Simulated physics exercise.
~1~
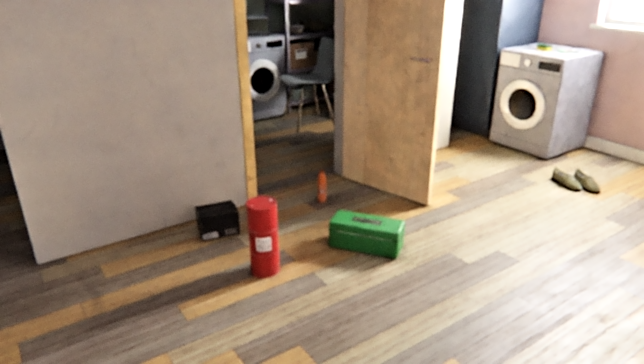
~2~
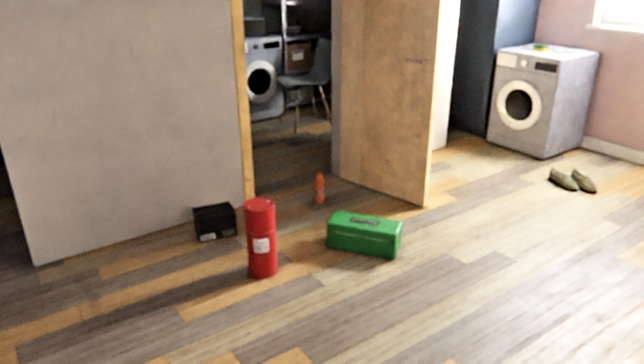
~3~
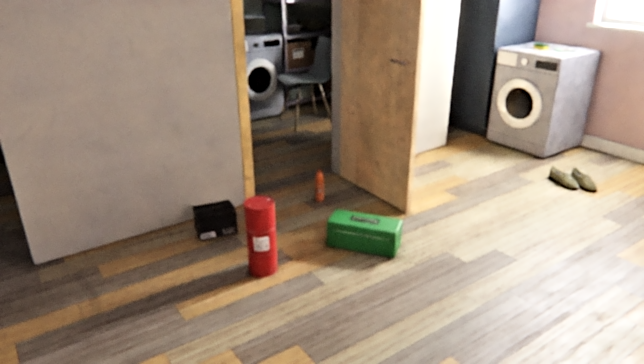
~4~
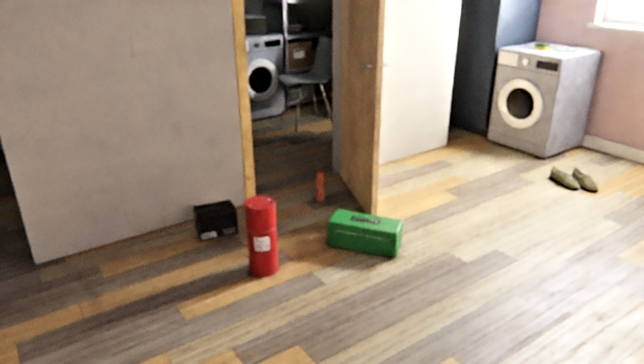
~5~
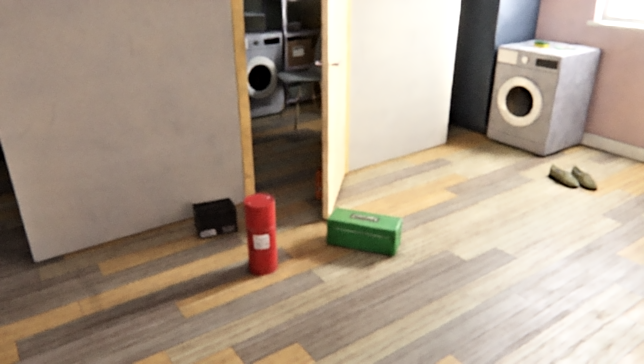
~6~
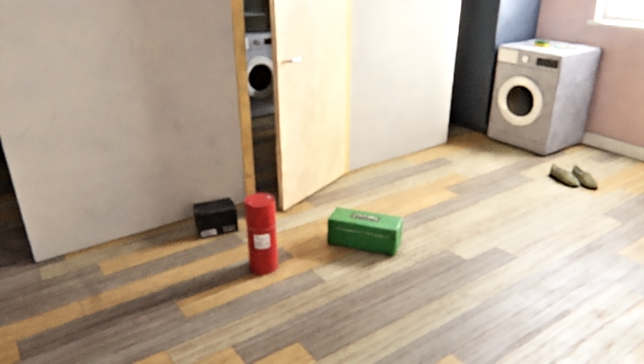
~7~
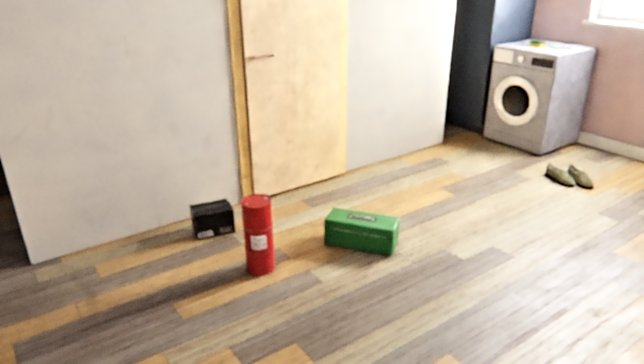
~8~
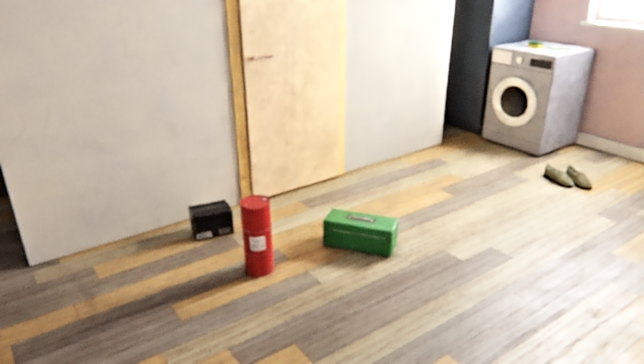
A wooden door standing open into a room swings steadily toward its frame, passing behind a green toolbox and a red canister and hiding a small orange bottle near the doorway, then ends fully shut, with the toolbox, canister and black parcel still in place.
